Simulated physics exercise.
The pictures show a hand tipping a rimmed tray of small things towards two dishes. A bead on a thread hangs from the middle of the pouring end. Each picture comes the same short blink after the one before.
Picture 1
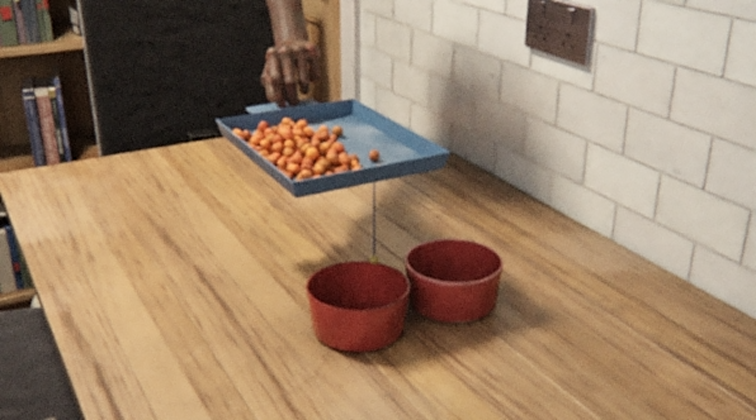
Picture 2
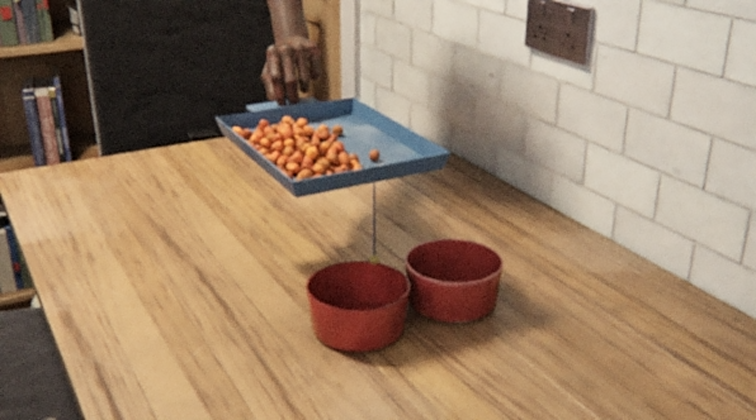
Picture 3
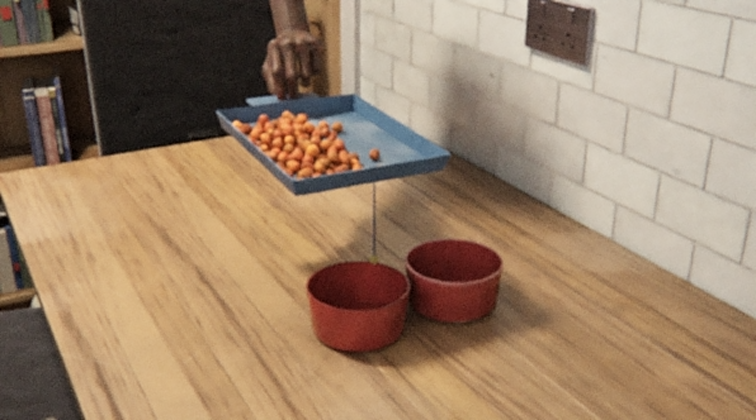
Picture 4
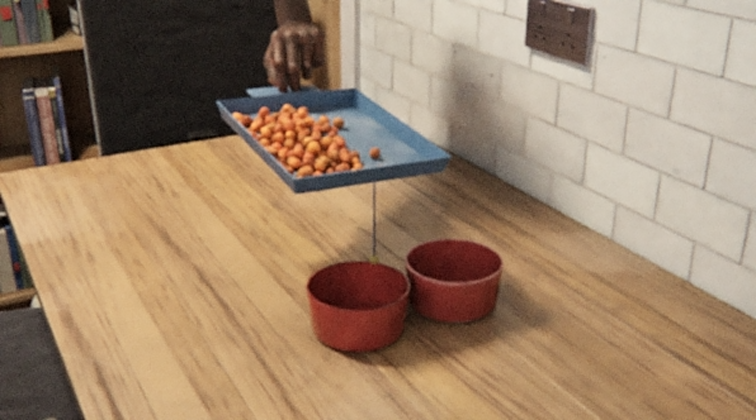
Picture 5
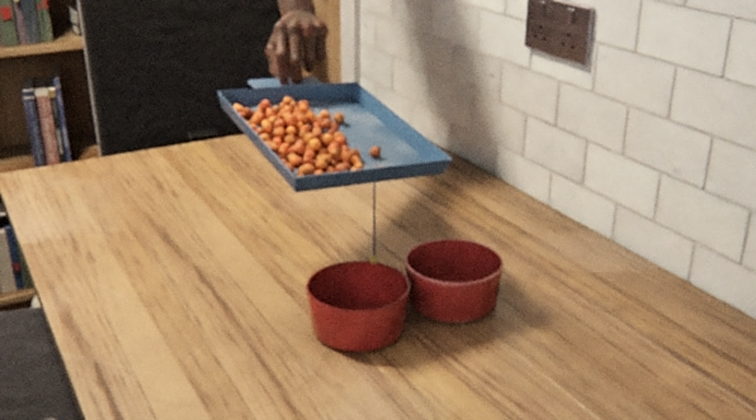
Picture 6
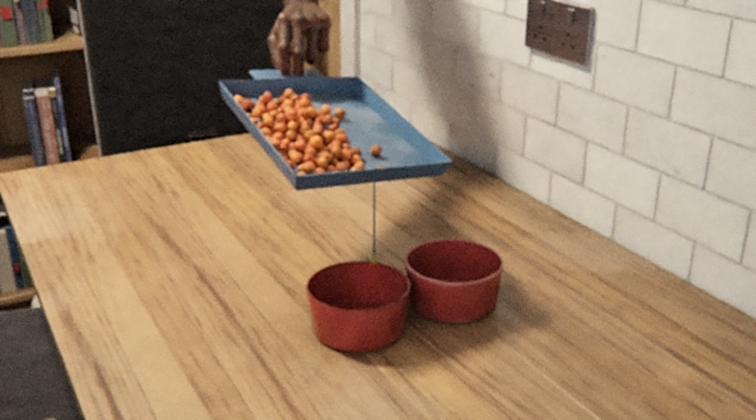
On a wooden table by a white tiled wall, two red dishes sit beneath a blue tray of small round orange-brown pieces, while a hand at the tray's far edge slowly raises that side, tilting it slightly; the pieces barely shift.
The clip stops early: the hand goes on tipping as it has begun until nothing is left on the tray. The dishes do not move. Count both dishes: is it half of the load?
Caught overall: More than half.
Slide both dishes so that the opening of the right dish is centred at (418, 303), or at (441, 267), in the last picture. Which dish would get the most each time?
At the first place the right dish, at the second the right-hand dish.
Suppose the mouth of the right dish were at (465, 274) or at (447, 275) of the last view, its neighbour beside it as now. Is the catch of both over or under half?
The first try: Above a half. The second: Most of it.
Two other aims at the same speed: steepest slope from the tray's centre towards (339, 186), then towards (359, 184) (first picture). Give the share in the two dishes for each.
Roughly 40 per cent, and 40 per cent.
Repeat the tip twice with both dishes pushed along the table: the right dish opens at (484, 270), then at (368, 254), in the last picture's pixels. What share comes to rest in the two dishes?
The first gives 70 %, the second 0 %.
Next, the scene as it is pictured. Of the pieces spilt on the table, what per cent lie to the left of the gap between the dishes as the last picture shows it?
Roughly 20 in a hundred.
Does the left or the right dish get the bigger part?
The winner is the right-hand dish.
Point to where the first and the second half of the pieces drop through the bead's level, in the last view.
The first part at (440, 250); the rest at (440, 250).
Soon after the last picture, tray tipped steeply; nearly all on the tray; a stray few in the right dish; a stray few outside both; a stray few in the air.
A little later, tray tipped right over; about half on the tray; a stray few in the left dish; a small part in the right dish; a stray few outside both; about a quarter in the air.
Later still, tray tipped past a quarter turn; a small part in the left dish; about two thirds in the right dish; about a quarter outside both.
At rest, tray tipped past a quarter turn; a small part in the left dish; about two thirds in the right dish; about a quarter outside both.
